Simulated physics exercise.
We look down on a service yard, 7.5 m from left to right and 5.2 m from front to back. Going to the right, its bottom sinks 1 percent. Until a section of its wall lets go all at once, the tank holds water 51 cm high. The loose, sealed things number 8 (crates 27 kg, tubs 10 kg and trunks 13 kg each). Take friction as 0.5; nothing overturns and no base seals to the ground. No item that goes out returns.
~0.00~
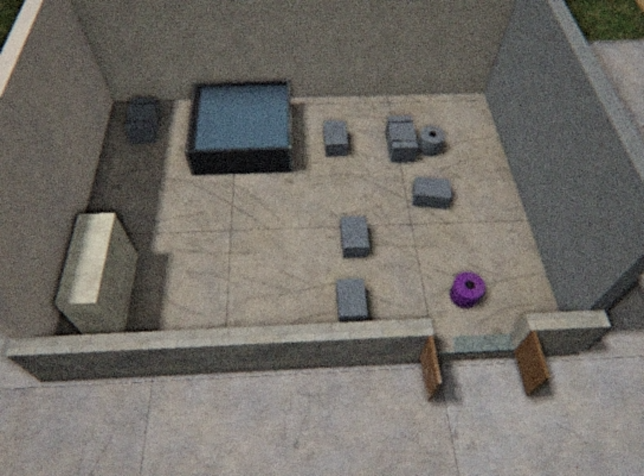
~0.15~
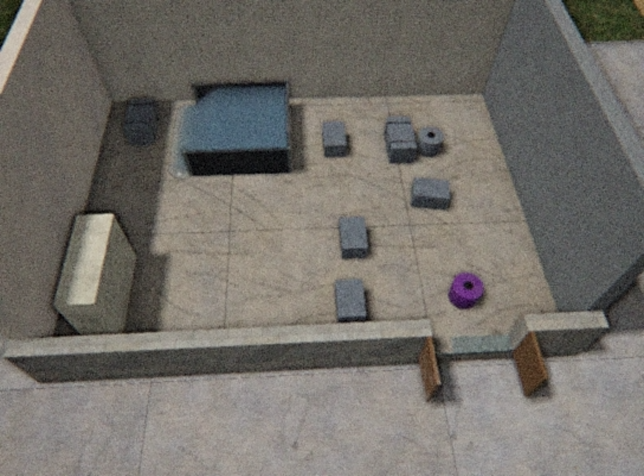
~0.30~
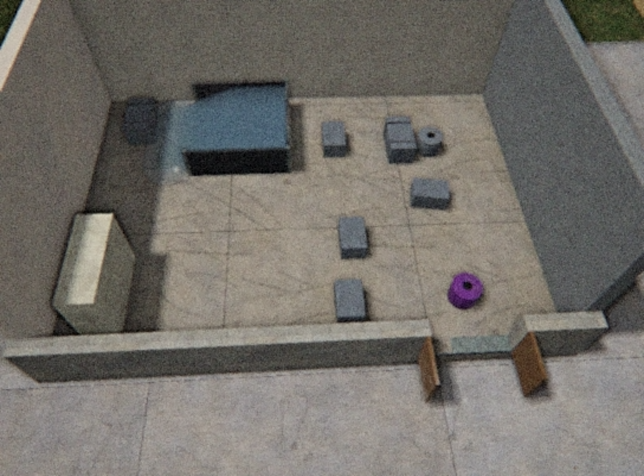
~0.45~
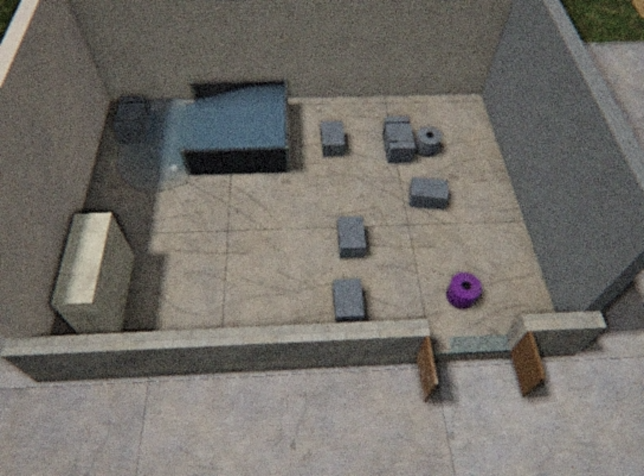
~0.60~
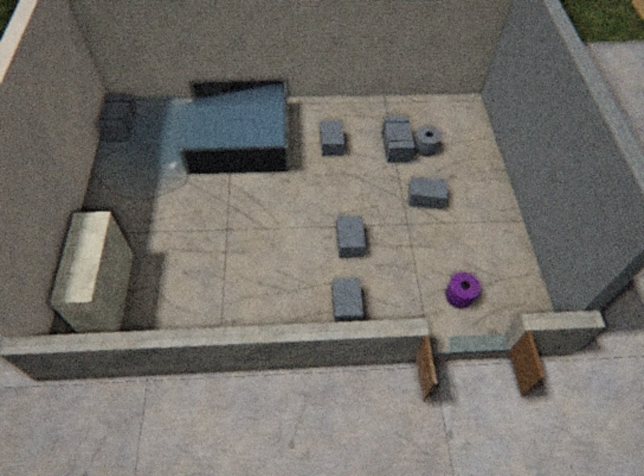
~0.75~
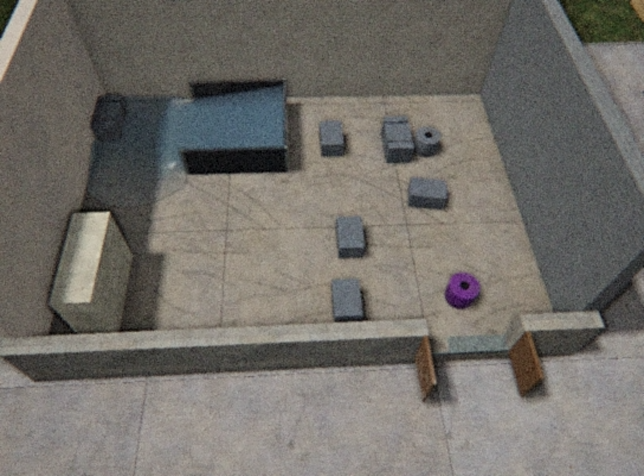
In a walled yard, water spreads left from a tank and shifts a dark block slightly.
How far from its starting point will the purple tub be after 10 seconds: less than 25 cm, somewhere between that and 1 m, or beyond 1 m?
It scarcely budges.
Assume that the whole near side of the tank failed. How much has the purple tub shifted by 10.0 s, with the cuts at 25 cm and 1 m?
The purple tub drifts a bit.
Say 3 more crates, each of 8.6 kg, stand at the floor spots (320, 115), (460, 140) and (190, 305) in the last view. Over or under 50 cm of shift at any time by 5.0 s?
Within it, within it, beyond it.
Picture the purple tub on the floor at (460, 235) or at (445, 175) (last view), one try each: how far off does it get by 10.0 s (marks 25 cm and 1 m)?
Nearly still; nearly still.
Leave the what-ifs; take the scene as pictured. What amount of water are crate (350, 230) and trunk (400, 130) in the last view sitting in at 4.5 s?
First roughly 2 cm, second roughly 0 cm.
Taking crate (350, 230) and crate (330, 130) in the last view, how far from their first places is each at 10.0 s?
Lab note - net shifts in turn: 0 cm; 0 cm.
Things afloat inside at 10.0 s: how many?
At that moment it comes to 1.
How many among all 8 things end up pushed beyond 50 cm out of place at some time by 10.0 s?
I make it 2.
After 2.0 s the purple tub is near (464, 286), 0.0 m from its start, aground; 0 of 8 are out; 1 afloat.
After 4.5 s the purple tub is near (464, 286), 0.0 m from its start, aground; 0 of 8 are out; 1 afloat.
After 7.0 s the purple tub is near (466, 285), 0.0 m from its start, aground; 0 of 8 are out; 1 afloat.
After 10.0 s the purple tub is near (466, 285), 0.0 m from its start, aground; 0 of 8 are out; 1 afloat.
